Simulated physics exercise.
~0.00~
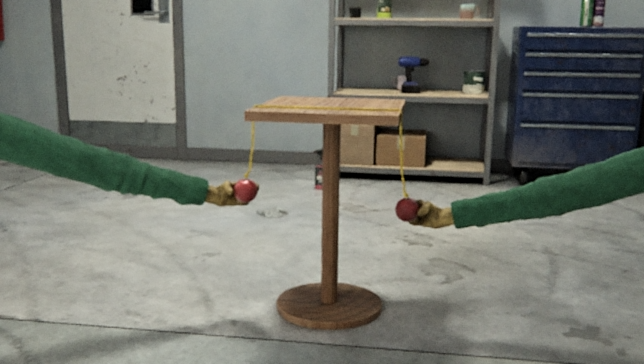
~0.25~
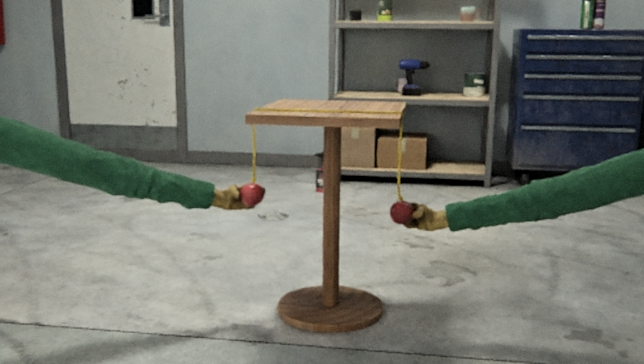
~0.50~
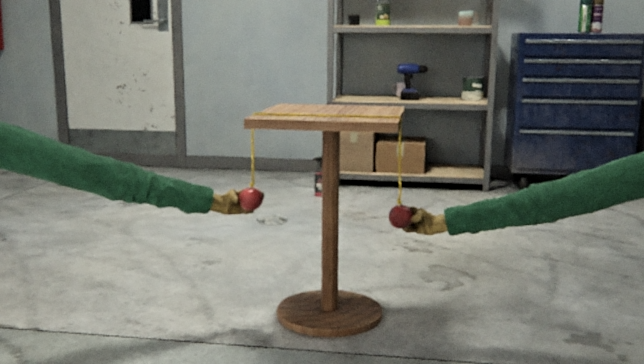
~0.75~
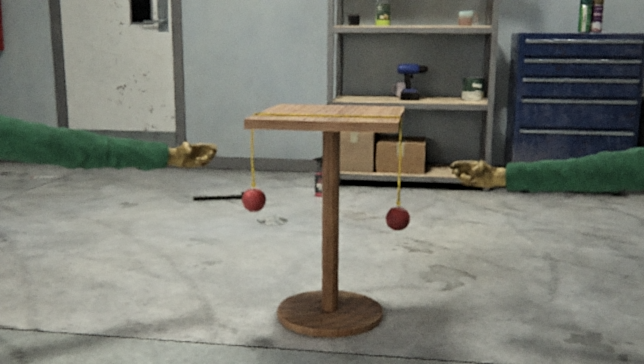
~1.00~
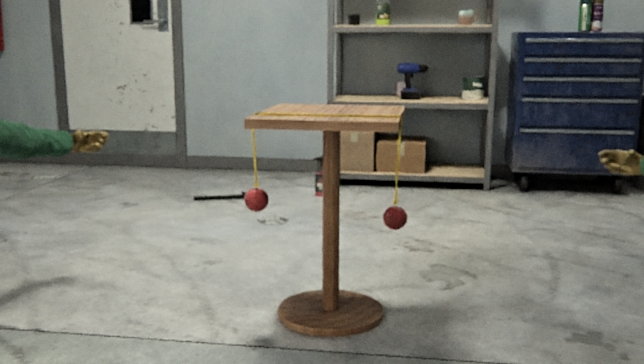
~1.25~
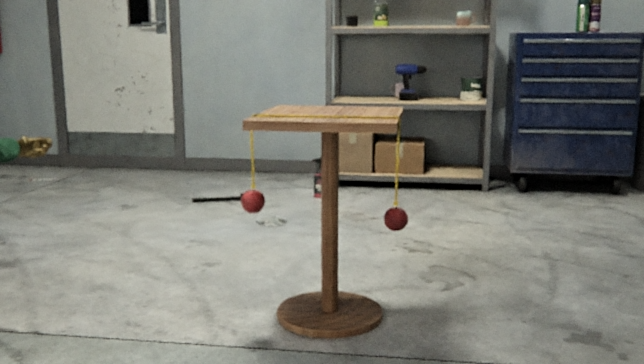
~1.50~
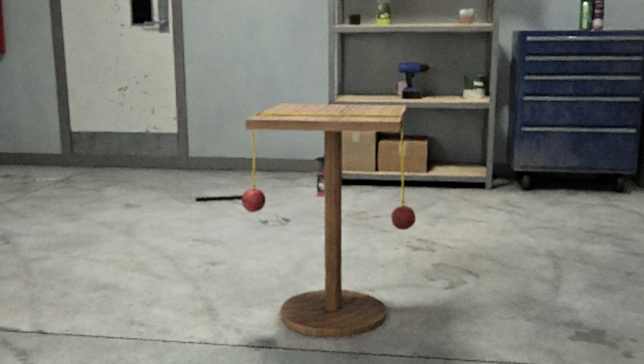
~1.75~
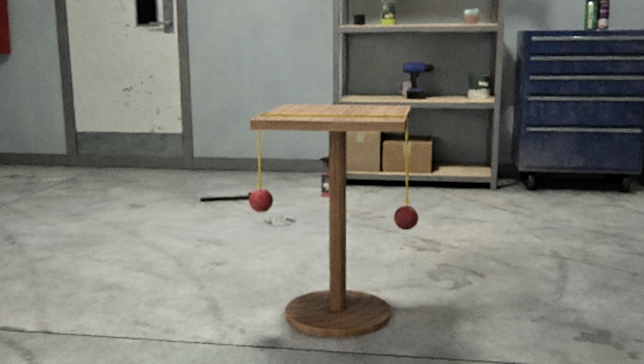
Two red apples hang on a yellow string laid over a small wooden side table, one at the left edge and one slightly lower at the right. A gently swaying camera faces them across a grey concrete workshop floor, with a pale door, metal shelves and a blue tool cabinet behind. Two green-sleeved arms with tan gloves hold the apples and shift them slightly inward. The hands then let go and draw back out of view on both sides. The apples barely stir, and at the end both hang at the same heights as before, the string still balanced.
